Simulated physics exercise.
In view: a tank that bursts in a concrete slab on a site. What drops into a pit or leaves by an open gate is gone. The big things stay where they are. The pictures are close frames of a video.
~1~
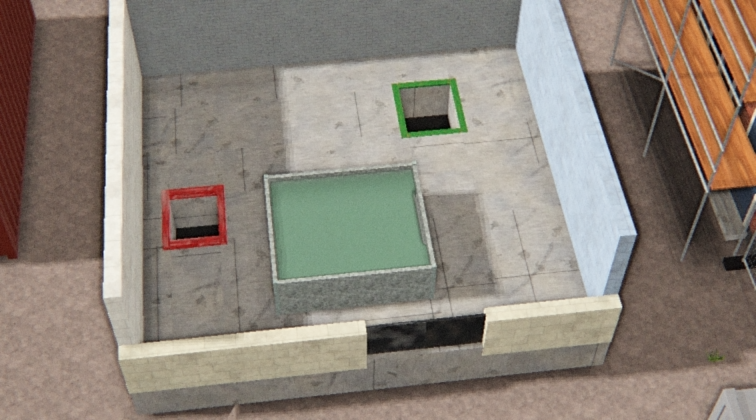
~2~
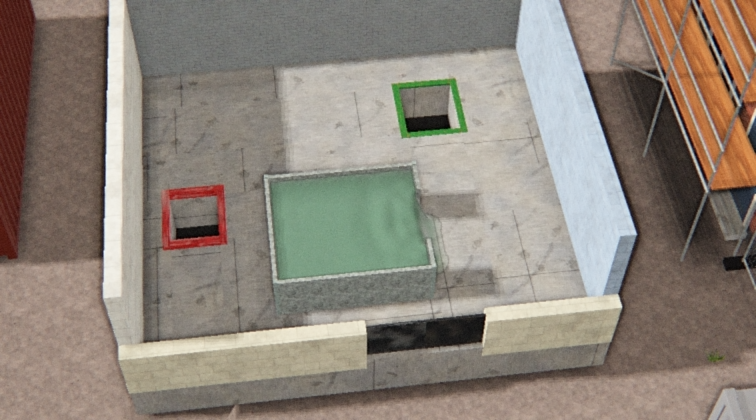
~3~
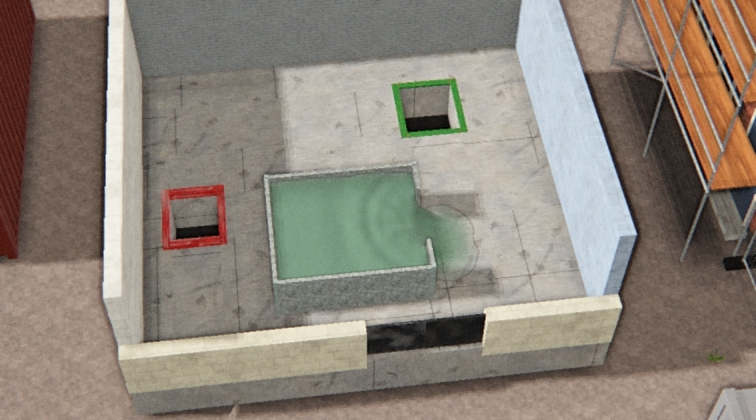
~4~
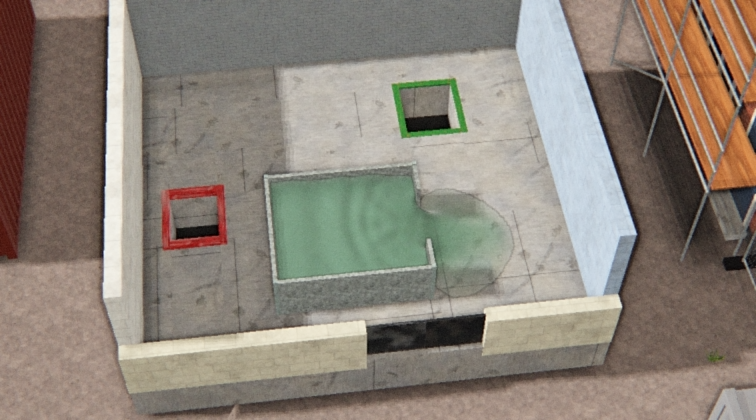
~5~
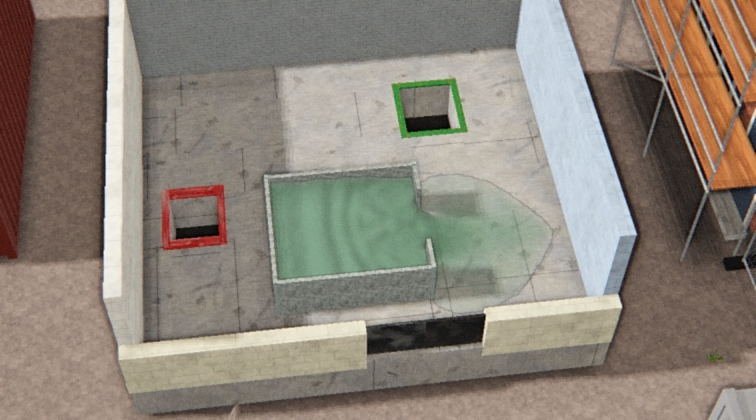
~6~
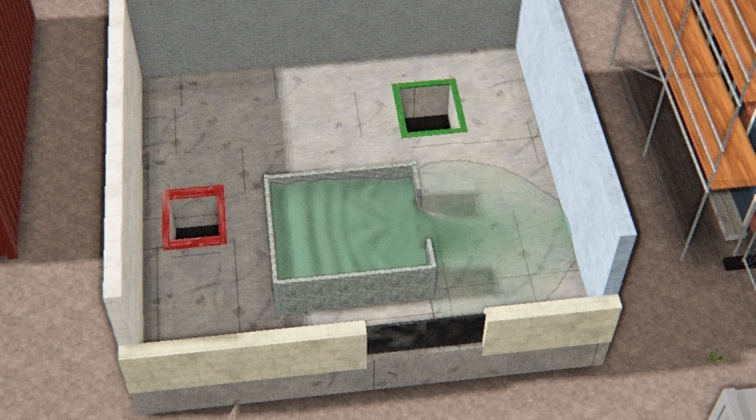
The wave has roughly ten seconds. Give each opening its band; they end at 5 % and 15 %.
In the end: The gate takes not even 5 %; the green pit takes above 15 %; the red pit takes not even 5 %.
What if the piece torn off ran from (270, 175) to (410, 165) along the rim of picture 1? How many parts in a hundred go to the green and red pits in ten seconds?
Per cent: Green 30, red 6.
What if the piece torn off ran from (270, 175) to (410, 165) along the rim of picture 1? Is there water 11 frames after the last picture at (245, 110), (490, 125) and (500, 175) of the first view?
One after the other: Covered, under water, dry.
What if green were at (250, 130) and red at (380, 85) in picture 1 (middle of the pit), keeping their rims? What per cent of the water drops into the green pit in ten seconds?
Roughly, in per cent: Green 4.
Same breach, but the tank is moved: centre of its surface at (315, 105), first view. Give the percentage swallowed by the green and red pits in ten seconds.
Per cent: Green 65, red 0.
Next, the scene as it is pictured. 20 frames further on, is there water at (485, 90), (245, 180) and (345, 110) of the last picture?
In turn: Awash, no water, no water.
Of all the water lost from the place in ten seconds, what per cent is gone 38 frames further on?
Some 40 per cent.
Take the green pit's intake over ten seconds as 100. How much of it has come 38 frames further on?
Roughly 45 per cent.
A moment on, water covers 25 % of the floor; the gate 0 %, the green pit 0 %, the red pit 0 %.
Next, water covers 30 % of the floor; the gate 0 %, the green pit 0 %, the red pit 0 %.
Then, water covers 40 % of the floor; the gate 0 %, the green pit 1 %, the red pit 0 %.
Later, water covers 80 % of the floor; the gate 0 %, the green pit 7 %, the red pit 0 %.
In the end, water covers 90 % of the floor; the gate 0 %, the green pit 17 %, the red pit 1 %.
